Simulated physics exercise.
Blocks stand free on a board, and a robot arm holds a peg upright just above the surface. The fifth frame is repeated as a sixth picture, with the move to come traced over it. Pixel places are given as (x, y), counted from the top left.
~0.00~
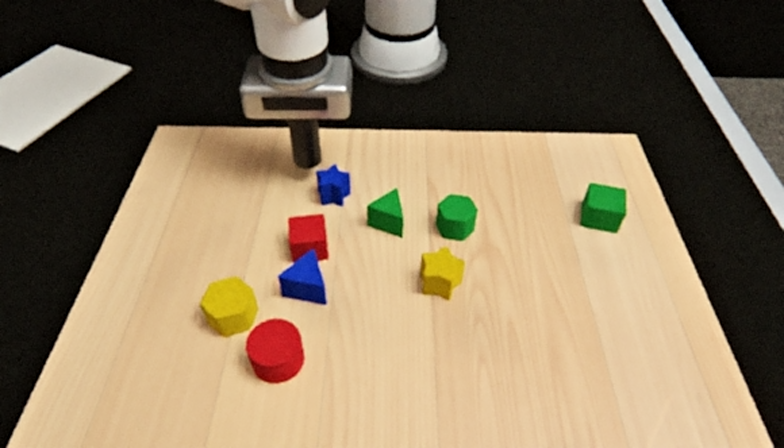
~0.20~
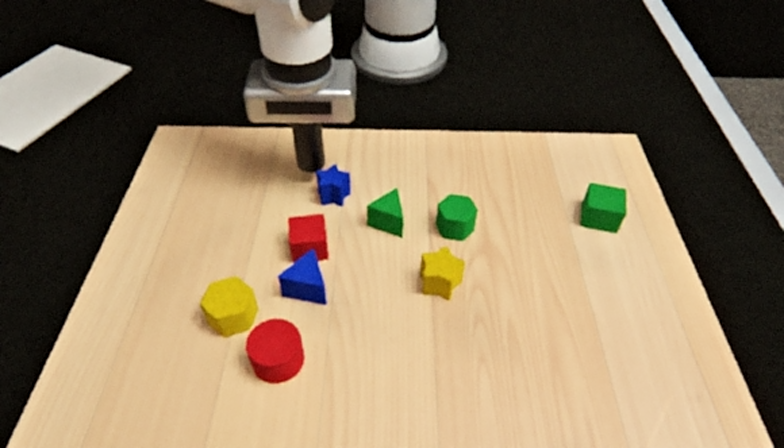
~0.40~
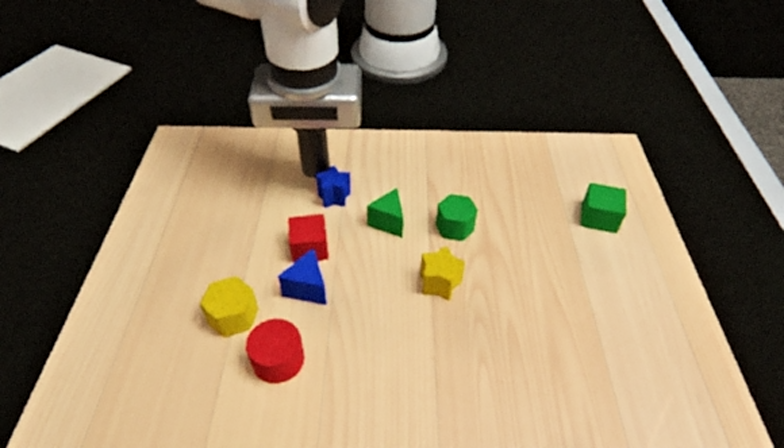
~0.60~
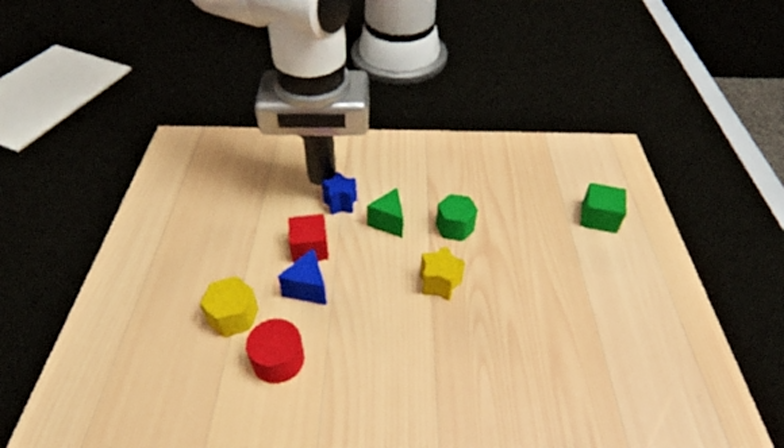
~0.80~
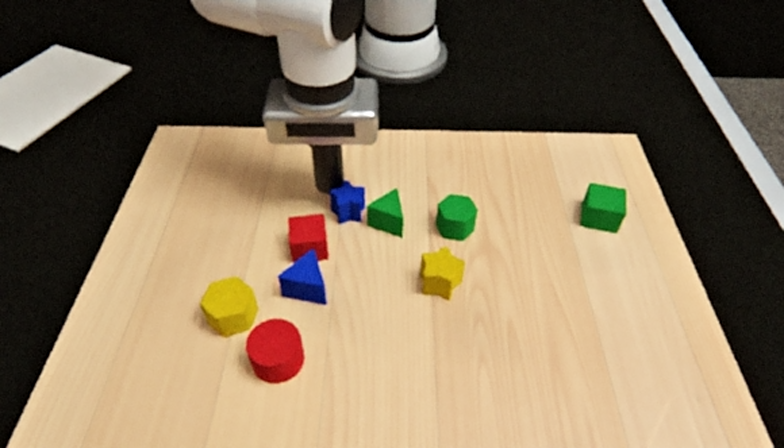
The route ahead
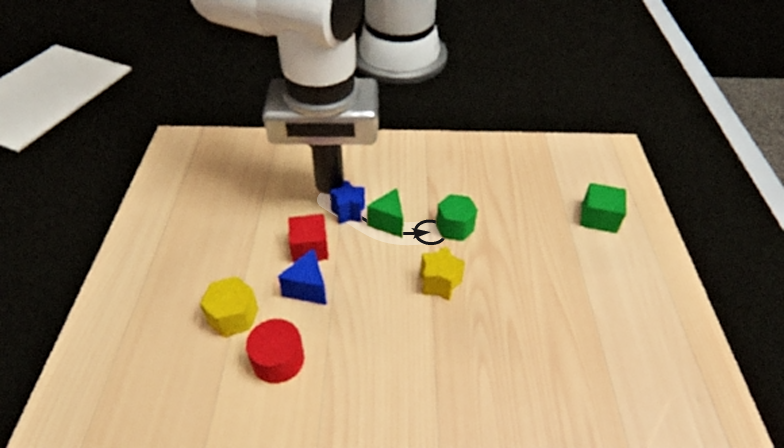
On a wooden board, a robot arm's peg moving down and right, nudging a blue star-shaped block slightly toward a green triangle.
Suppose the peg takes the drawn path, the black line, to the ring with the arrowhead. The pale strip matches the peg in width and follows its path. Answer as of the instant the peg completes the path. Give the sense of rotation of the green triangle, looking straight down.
Counterclockwise rotation.
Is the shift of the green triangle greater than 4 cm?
Yes, it checks out.
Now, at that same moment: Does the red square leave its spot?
No.
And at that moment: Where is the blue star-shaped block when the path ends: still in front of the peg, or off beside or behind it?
The block lies off to the side or behind.
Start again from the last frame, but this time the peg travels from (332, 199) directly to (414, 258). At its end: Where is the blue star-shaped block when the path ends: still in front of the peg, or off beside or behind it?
I expect it to be in front.
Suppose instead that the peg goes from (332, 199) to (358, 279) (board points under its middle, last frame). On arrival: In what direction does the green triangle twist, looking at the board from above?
It twists against the clock when seen from above.
Drawn move, from (332, 199) through (359, 216) and (391, 232) to (430, 232).
On the path given first. One third of the way, peg (359, 202); blue star-shaped block (374, 214), turned 15° clockwise; green triangle (405, 212), turned 45° anticlockwise.
Two thirds of the way, peg (392, 218); blue star-shaped block (394, 233), turned 40° clockwise; green triangle (422, 219), turned 55° anticlockwise.
At the end, peg (432, 218); red square still; blue star-shaped block (399, 234), turned 60° clockwise; green triangle (458, 224), turned 30° anticlockwise; green hexagon (475, 206), turned 20° anticlockwise.
